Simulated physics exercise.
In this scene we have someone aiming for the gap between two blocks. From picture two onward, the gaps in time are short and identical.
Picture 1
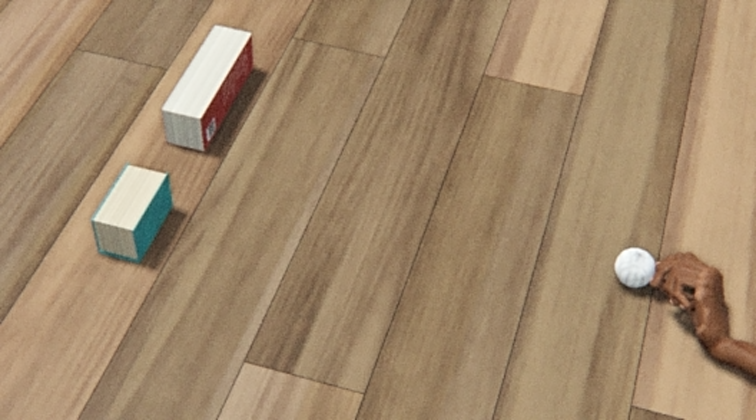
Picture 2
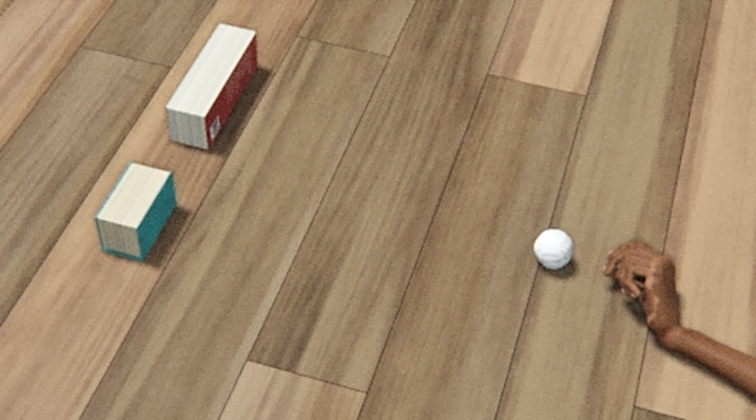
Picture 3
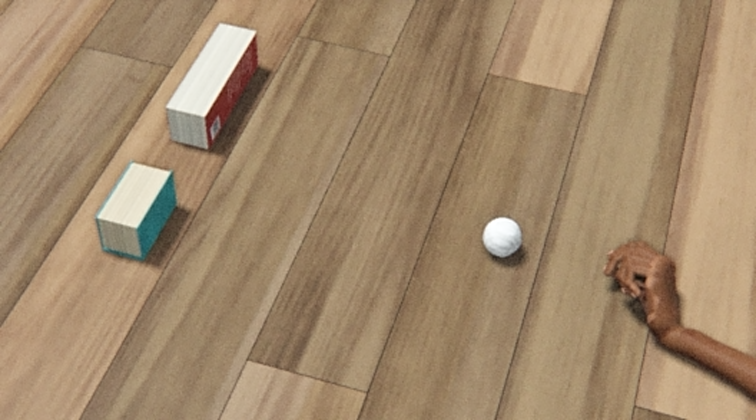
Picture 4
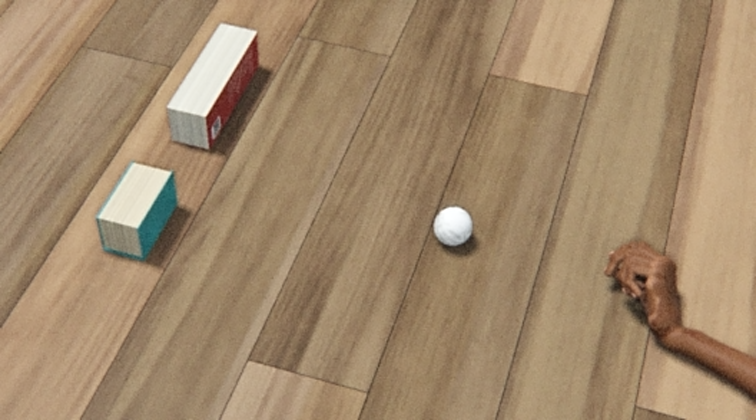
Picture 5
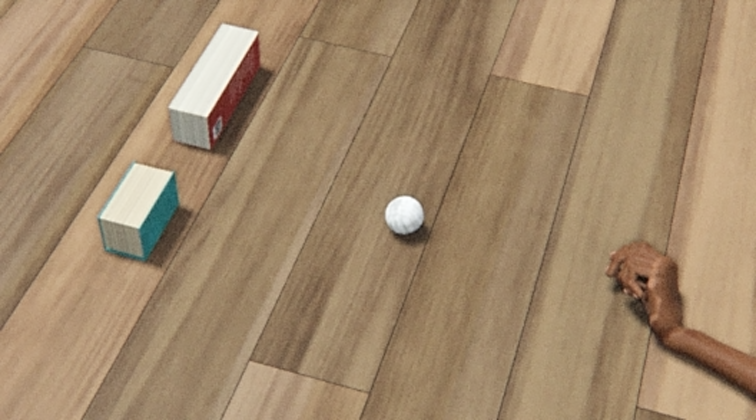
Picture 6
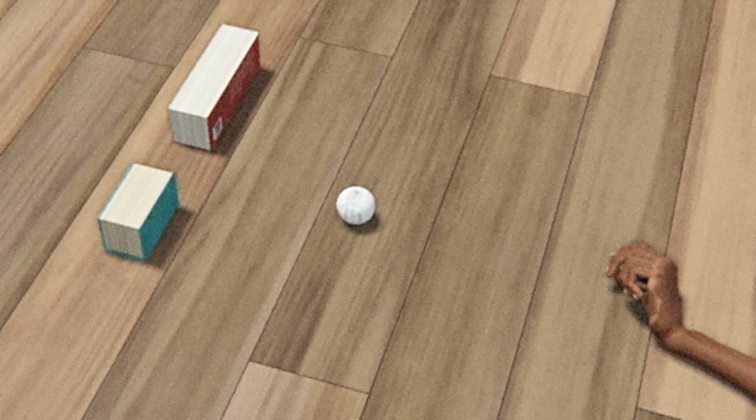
A floor of brown wooden planks is seen from above at an angle, with the view staying almost entirely still. A white ball-like object sits beside a brown hand at the right, while a red block-shaped book and a smaller turquoise one rest apart at the left, their pale pages showing. The hand pushes the white object, then stays behind as it rolls steadily leftward and slightly up across the planks.
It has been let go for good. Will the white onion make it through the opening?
Yes.
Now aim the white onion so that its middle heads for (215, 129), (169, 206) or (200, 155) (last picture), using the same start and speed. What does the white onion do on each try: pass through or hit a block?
The first time it can't get by, the next it can't get by, the last it slips through.
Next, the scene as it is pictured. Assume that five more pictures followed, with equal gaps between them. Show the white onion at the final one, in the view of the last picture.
Near (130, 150).
Then, 0.46 s later than the last frame, white onion heading on near (11, 128).
Then, 1.00 s later than the last frame, white onion heading on.
When it is over, the white onion passes through its gap.
